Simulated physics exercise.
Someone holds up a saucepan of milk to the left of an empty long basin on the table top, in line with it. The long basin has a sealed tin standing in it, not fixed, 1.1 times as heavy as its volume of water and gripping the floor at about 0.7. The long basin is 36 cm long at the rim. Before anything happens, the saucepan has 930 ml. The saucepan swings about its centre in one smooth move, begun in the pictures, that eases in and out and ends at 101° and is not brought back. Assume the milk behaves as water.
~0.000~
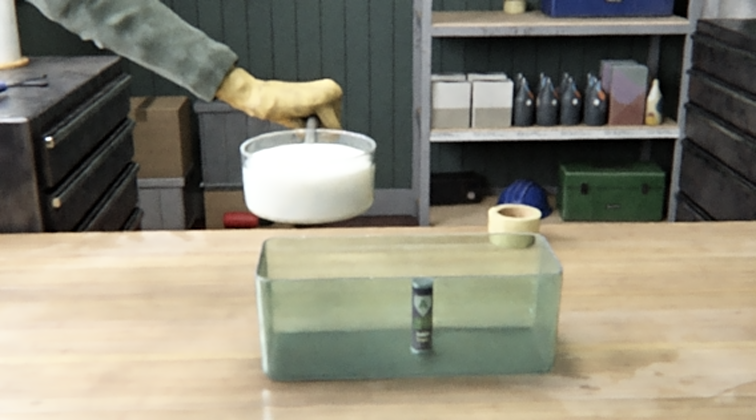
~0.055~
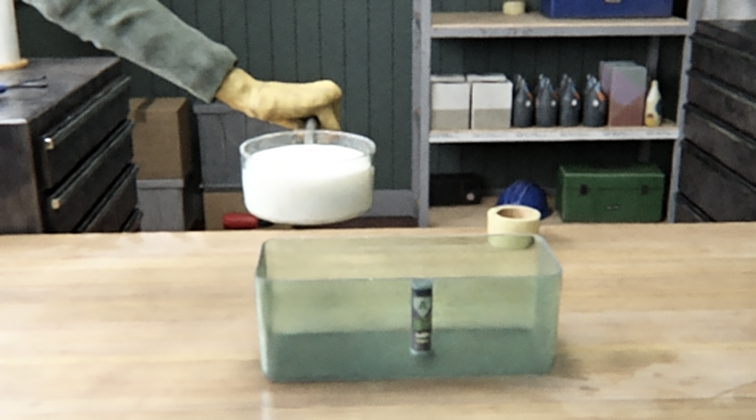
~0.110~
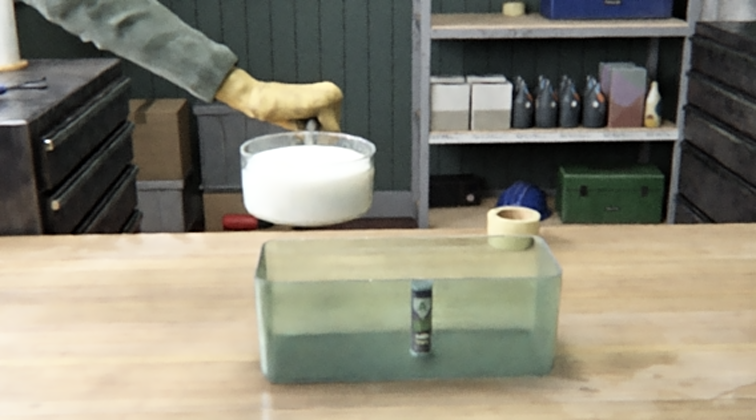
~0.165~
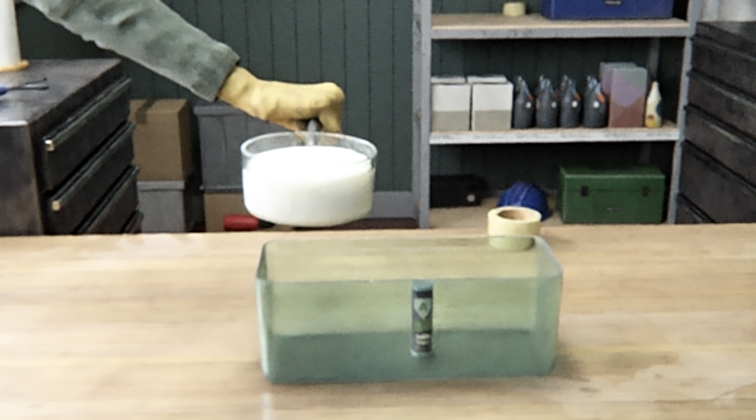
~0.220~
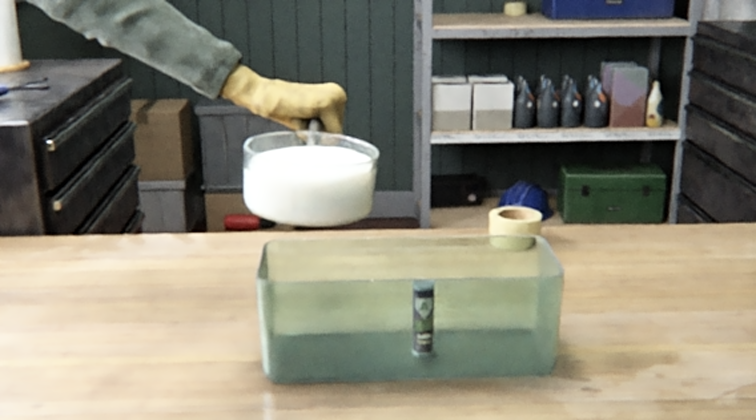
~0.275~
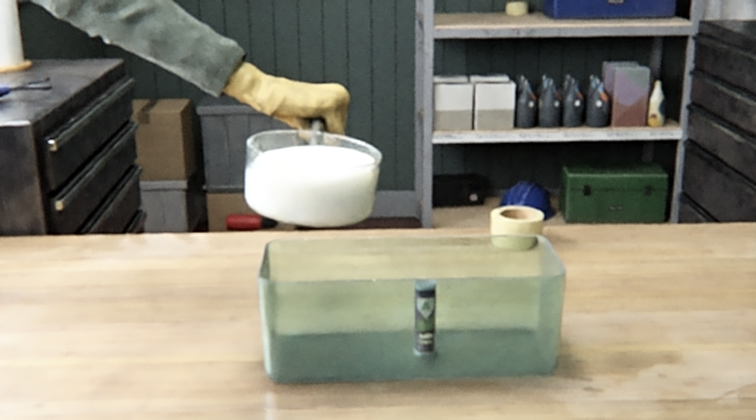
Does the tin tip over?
No, it stays on its base.
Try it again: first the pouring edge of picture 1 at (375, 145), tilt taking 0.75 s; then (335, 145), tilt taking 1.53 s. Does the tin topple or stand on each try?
First it tips over; then it stays on its base.
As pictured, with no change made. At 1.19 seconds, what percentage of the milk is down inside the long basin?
Around 80 in a hundred.
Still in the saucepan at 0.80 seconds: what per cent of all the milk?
Close to 64 percent of the liquid remains at that time.
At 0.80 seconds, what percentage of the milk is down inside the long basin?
Some 14 per cent.
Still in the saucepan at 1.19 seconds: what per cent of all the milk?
14 %.
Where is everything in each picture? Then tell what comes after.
In the first frame, tilt 0°; pouring edge (374, 147); surface from (246, 160) to (372, 158); the long basin's rim runs from (260, 259) to (552, 254); the tin's top is at (422, 284).
In the second frame, tilt 0°; pouring edge (374, 148); surface from (245, 161) to (372, 159).
In the third frame, tilt 1°; pouring edge (374, 150); surface from (245, 162) to (371, 160).
In the fourth frame, tilt 3°; pouring edge (375, 152); surface from (246, 162) to (373, 161).
In the fifth frame, tilt 5°; pouring edge (377, 155); surface from (248, 162) to (374, 161).
In the sixth frame, tilt 8°; pouring edge (380, 157); surface from (250, 162) to (377, 161).
Then, 0.80 s in, the tilt is 54° and 64 per cent is still to pour; the tin stands where it began.
Then, 1.19 s in, the tilt is 89° and 13 per cent is still to pour; the tin stands where it began.
Then, 1.59 s in, the tilt is 101° and 1 per cent is still to pour; the tin stands where it began.
Then, 2.03 s in, the tilt is 101° and 0 per cent is still to pour; the tin stands where it began.
Finally, the tin stands where it began.
